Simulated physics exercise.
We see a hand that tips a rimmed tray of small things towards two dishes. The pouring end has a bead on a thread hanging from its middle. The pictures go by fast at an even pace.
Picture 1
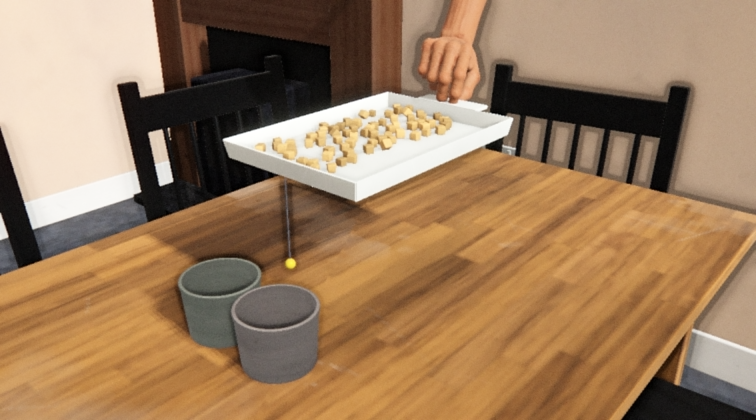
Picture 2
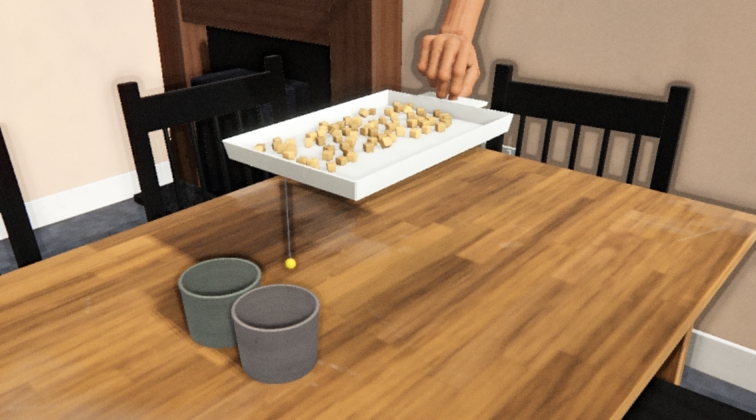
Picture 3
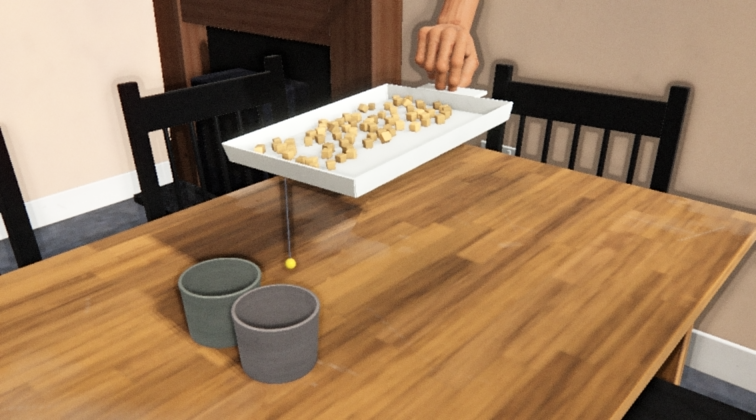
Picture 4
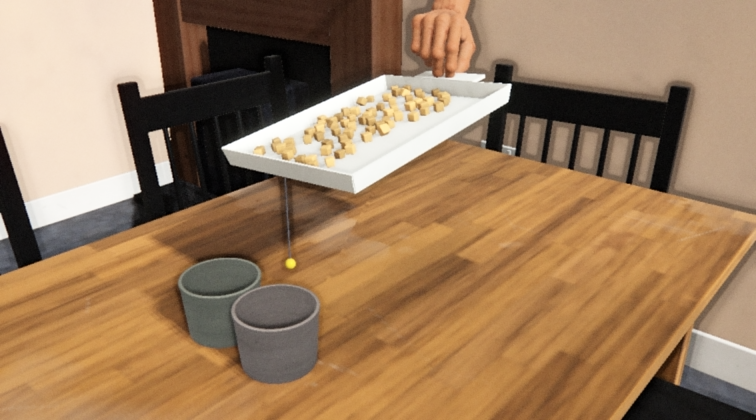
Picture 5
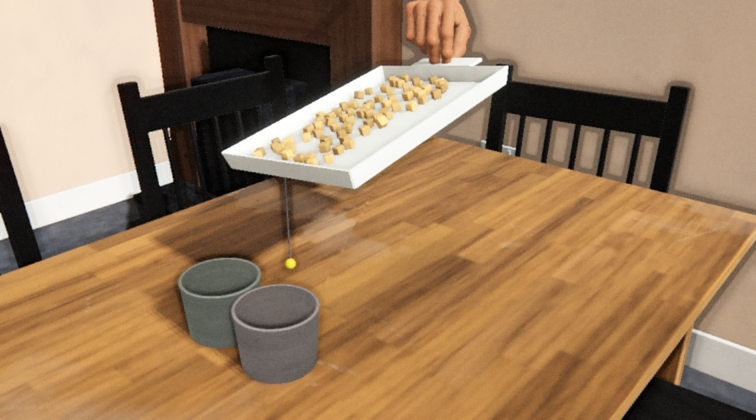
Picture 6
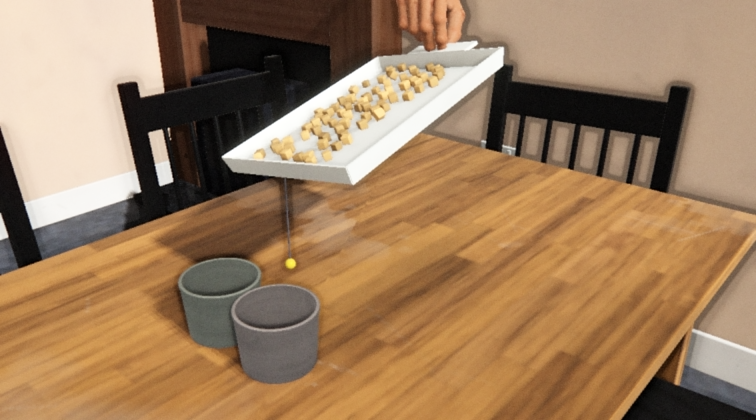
At first, a hand holds a white rimmed tray of small tan cubes almost level above a wooden table, near two dark cups and a yellow bead hanging on a thread. The hand then raises the far end, and the tray slants increasingly towards its left corner while the cubes shift only slightly.
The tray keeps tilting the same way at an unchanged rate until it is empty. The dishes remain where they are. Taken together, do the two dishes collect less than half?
Caught: Below half.
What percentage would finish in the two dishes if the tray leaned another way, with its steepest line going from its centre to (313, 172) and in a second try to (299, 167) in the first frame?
For the first aim it is 70 in a hundred, for the second 80 in a hundred.
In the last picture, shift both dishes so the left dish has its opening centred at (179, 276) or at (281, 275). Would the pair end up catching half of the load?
Well, it comes to a lesser portion at first and a lesser portion after that.
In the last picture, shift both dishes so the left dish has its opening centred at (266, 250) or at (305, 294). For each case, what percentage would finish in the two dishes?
40, then 0 %.
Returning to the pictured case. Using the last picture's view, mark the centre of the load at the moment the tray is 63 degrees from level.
Check around (274, 136) in the last picture.
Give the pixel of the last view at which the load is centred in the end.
Centre at rest: Close to (235, 288).
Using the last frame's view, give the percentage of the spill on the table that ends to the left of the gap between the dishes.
Estimate: About 60 in every hundred.
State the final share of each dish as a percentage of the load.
10 per cent goes to the left dish and 0 per cent to the right dish.
Just after the last frame, tray tipped steeply; every one on the tray.
A moment on, tray tipped past a quarter turn; roughly two thirds on the tray; just a few in the left dish; roughly a quarter outside both; about a tenth in the air.
Further on, tray tipped past a quarter turn; about a tenth in the left dish; almost all outside both.
When it is over, tray tipped past a quarter turn; not one in the right dish; about a tenth in the left dish; almost all outside both.
